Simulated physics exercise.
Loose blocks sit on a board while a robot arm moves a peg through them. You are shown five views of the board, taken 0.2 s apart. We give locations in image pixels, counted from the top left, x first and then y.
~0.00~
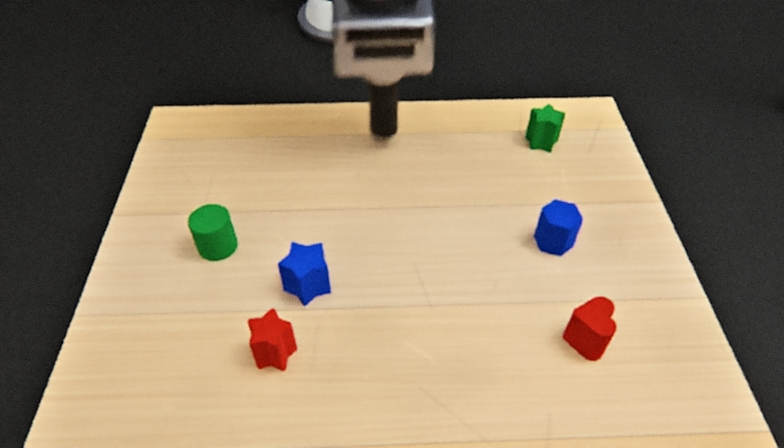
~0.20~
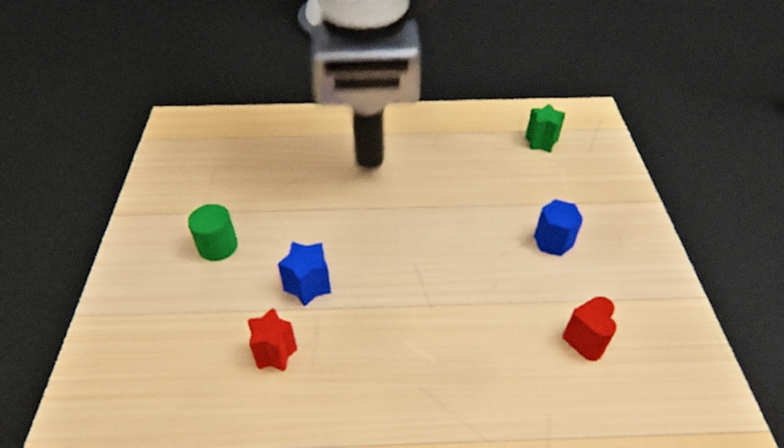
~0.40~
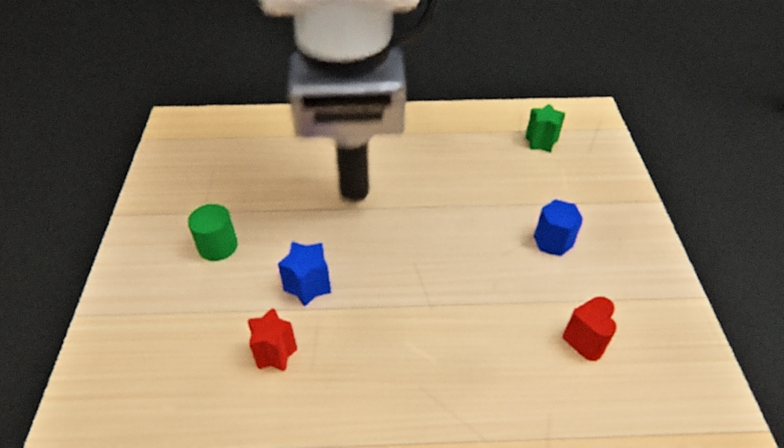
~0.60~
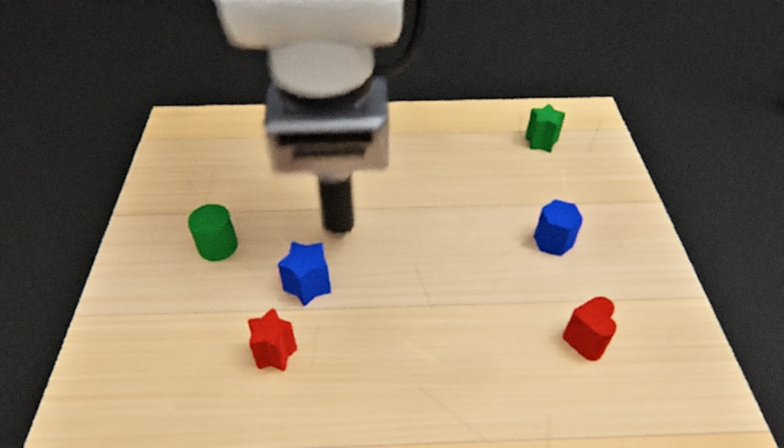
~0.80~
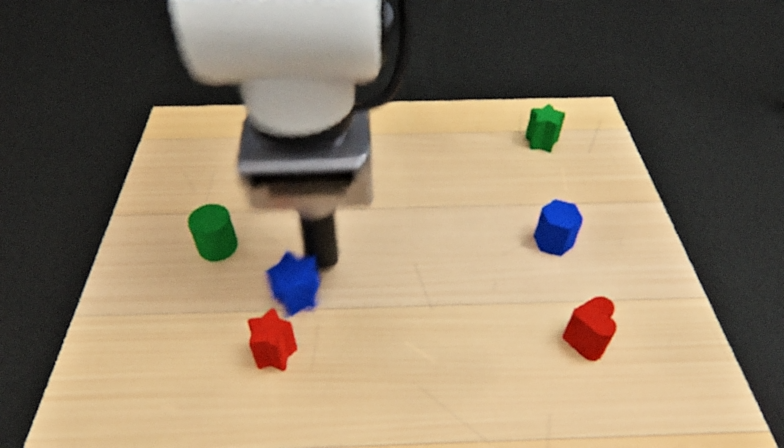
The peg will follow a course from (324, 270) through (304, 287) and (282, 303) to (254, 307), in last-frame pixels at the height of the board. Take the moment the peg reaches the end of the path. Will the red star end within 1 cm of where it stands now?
No.
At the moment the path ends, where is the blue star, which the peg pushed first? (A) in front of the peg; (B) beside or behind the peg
B - beside or behind the peg.
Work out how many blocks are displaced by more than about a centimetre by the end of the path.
Two blocks move more than 1 cm.
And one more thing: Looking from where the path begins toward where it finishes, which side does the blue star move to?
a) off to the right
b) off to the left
Letter b.
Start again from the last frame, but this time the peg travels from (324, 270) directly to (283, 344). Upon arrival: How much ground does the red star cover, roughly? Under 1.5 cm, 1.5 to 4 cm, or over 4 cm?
Between 1.5 and 4 cm.
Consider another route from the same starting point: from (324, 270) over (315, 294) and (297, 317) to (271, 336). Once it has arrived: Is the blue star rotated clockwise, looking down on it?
Yes, that is how it ends up.
What follows on the original path. Halfway along, peg (291, 283); red star (265, 331); blue star (265, 295), turned 15° clockwise.
At the end, peg (250, 294); green circular block not moved; red star (258, 343), turned 35° anticlockwise; blue star (236, 311).
